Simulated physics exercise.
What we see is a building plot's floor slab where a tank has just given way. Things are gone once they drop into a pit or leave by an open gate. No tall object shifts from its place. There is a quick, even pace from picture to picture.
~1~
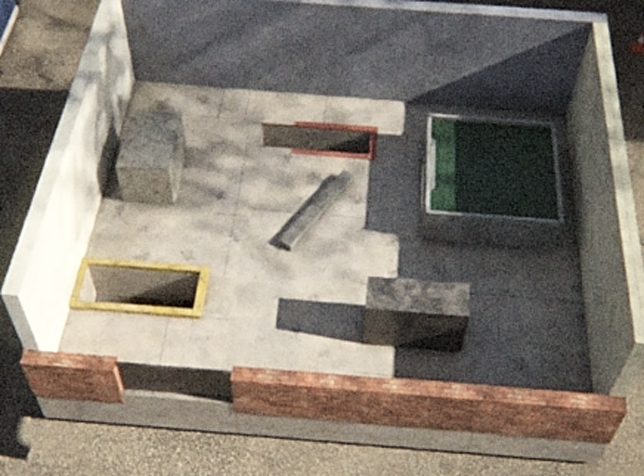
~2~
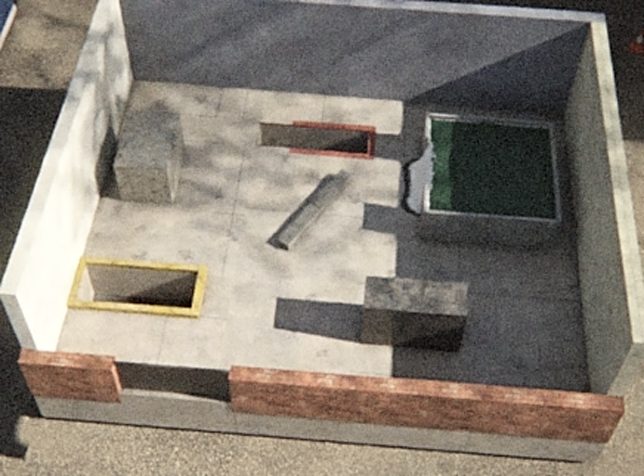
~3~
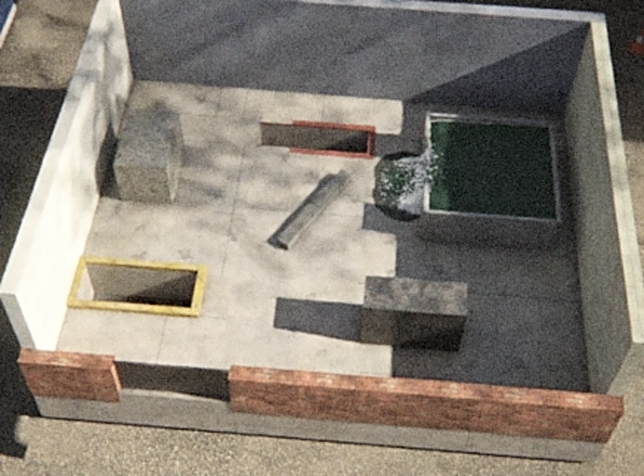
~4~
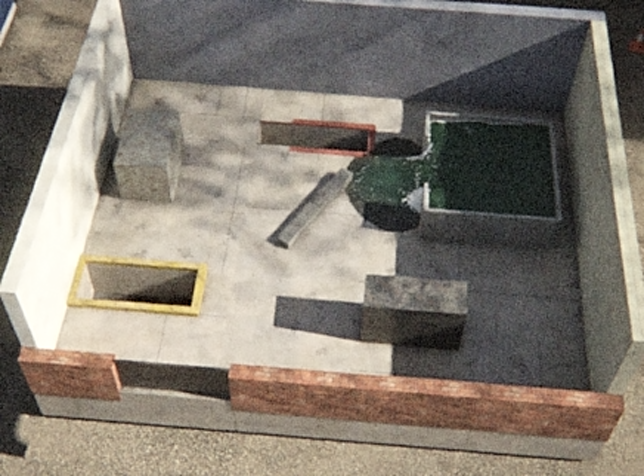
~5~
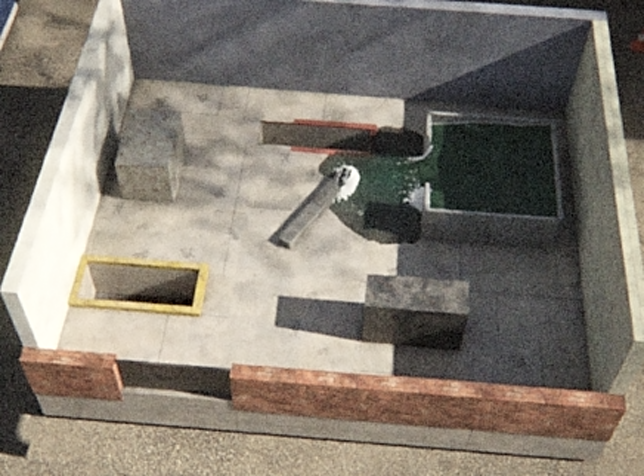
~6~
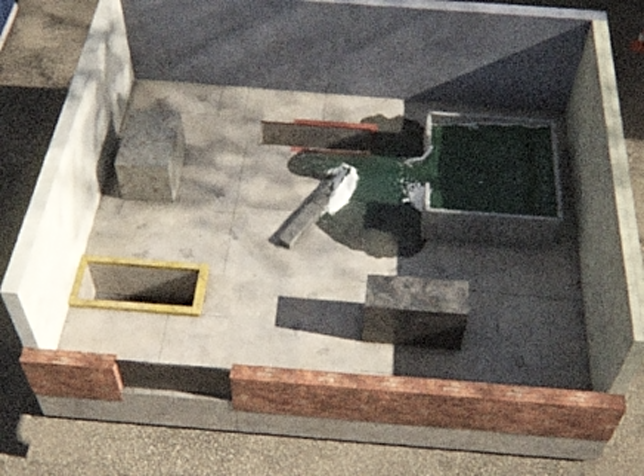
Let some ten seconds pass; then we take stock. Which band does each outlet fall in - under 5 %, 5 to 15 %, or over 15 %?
Bands: The gate is in the under 5 % band; the red pit is in the over 15 % band; the yellow pit is in the under 5 % band.
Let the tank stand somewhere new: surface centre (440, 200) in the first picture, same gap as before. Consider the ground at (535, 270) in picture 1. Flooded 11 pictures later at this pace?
Looking at that spot, it would be left untouched.
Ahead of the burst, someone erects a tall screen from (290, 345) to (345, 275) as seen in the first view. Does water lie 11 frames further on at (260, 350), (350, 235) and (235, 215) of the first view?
Taken in turn, the three points are soaked, soaked and soaked.
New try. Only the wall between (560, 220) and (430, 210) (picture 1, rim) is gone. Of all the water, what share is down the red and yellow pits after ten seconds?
The red pit takes 4 per cent and the yellow pit 6 per cent.
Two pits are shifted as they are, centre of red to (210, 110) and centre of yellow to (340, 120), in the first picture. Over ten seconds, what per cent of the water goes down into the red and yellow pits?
Estimated shares - red: 15 %; yellow: 4 %.
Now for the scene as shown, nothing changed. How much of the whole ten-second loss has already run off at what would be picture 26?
I get 50 percent.
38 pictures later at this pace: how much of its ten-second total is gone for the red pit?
My guess is about 75 %.
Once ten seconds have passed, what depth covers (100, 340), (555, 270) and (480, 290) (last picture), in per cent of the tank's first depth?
Roughly 12, 6 and 2 per cent, in turn.
A moment on, water covers 15 % of the floor; the gate 0 %, the red pit 5 %, the yellow pit 0 %.
Next, water covers 35 % of the floor; the gate 0 %, the red pit 10 %, the yellow pit 0 %.
Then, water covers 45 % of the floor; the gate 0 %, the red pit 16 %, the yellow pit 0 %.
Later, water covers 70 % of the floor; the gate 0 %, the red pit 25 %, the yellow pit 0 %.
In the end, water covers 80 % of the floor; the gate 0 %, the red pit 33 %, the yellow pit 0 %.
